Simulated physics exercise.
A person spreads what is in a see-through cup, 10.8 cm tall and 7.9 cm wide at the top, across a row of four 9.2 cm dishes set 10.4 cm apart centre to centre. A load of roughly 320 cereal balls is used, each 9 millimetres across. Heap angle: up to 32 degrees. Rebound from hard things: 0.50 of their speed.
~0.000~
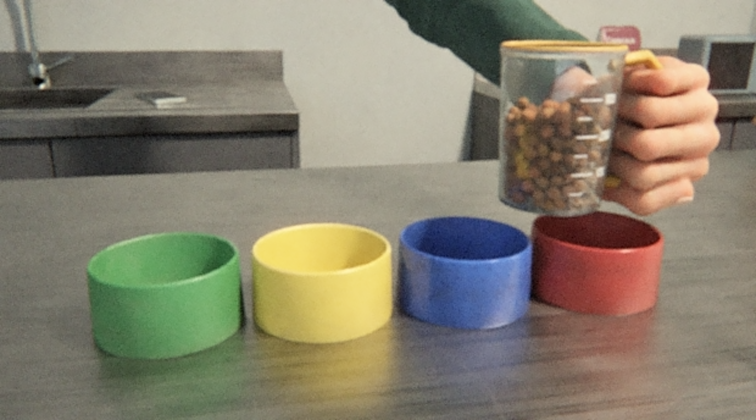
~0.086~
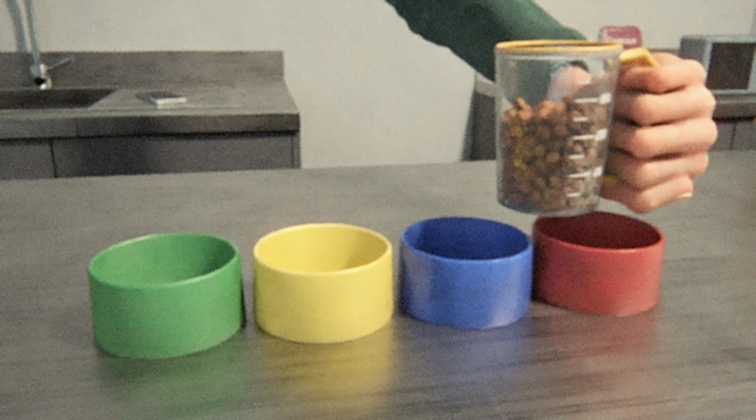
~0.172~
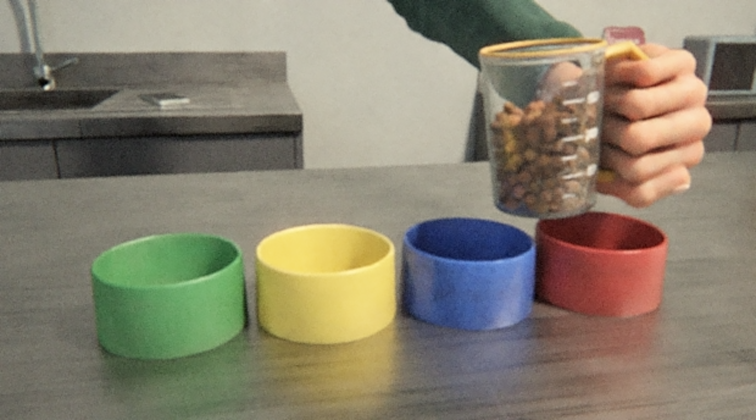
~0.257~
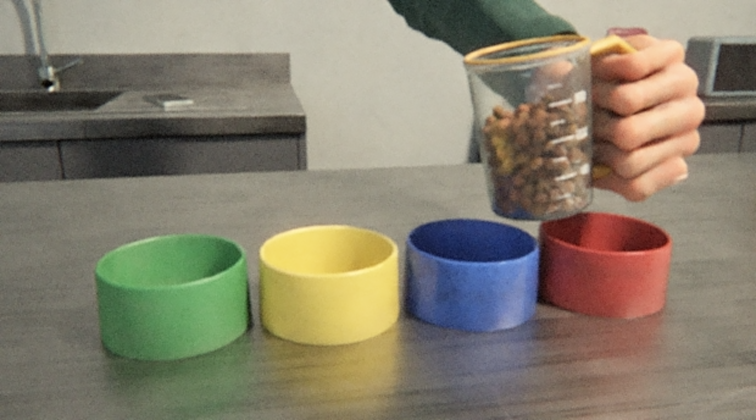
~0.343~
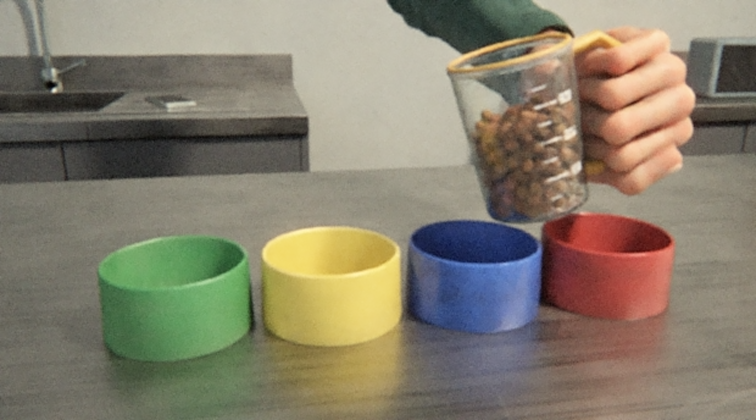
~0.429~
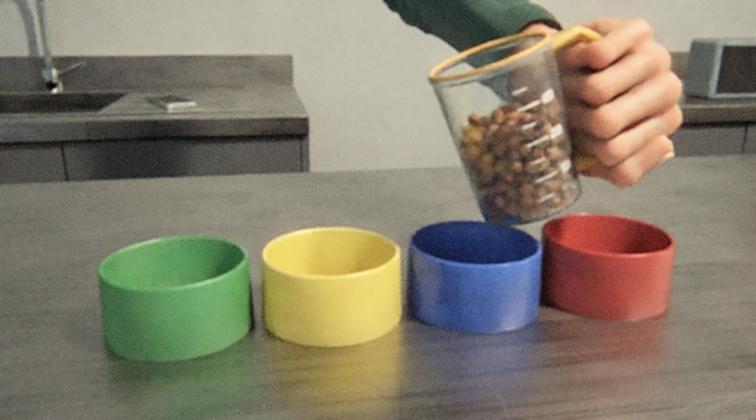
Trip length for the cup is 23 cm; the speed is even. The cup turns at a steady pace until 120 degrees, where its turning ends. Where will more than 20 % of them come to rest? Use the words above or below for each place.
Red: Below; blue: Below; green: Above; yellow: Below; counter: Below.
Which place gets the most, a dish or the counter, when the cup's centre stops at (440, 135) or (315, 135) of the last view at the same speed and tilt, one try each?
The biggest share goes to yellow first, then to green.
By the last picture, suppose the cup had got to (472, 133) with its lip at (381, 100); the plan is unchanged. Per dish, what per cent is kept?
Red 0; blue 0; green 90; yellow 0.
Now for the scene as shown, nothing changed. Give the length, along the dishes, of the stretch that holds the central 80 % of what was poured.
It covers some 6 centimetres of the row.
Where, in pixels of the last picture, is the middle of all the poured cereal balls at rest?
Around (164, 290).
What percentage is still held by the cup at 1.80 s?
Roughly 100 per cent, give or take.
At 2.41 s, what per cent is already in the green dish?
Around 85 in a hundred by then.
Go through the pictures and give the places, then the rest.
The first picture shows cup at (556, 126), tilt 0 degrees, lip at (508, 47), moved 0.0 cm; middle of the pieces at (553, 157); red dish at (596, 229); blue dish at (465, 238); yellow dish at (322, 247); green dish at (165, 258).
The second picture shows cup at (552, 126), tilt 2 degrees, lip at (502, 49), moved 0.3 cm; middle of the pieces at (550, 157).
The third picture shows cup at (543, 127), tilt 6 degrees, lip at (485, 55), moved 1.3 cm; middle of the pieces at (544, 158).
The fourth picture shows cup at (534, 129), tilt 11 degrees, lip at (469, 63), moved 2.2 cm; middle of the pieces at (537, 159).
The fifth picture shows cup at (523, 131), tilt 16 degrees, lip at (452, 71), moved 3.2 cm; middle of the pieces at (529, 160).
The sixth picture shows cup at (510, 132), tilt 21 degrees, lip at (433, 79), moved 4.1 cm; middle of the pieces at (519, 160); red dish at (606, 234); blue dish at (474, 242); yellow dish at (331, 251); green dish at (175, 261). The cup turns about 55 degrees a second and travels 11 cm a second.
Then, at 1.25 s, tilt 67 degrees; cup holds 100 %.
After 1.80 s, tilt 97 degrees; cup holds 100 %.
Then, at 2.41 s, tilt 120 degrees; cup holds 10 %, green 85 %.
In the end, at 3.3 s, red 0 %, blue 0 %, green 95 %, yellow 0 %, counter 5 %.
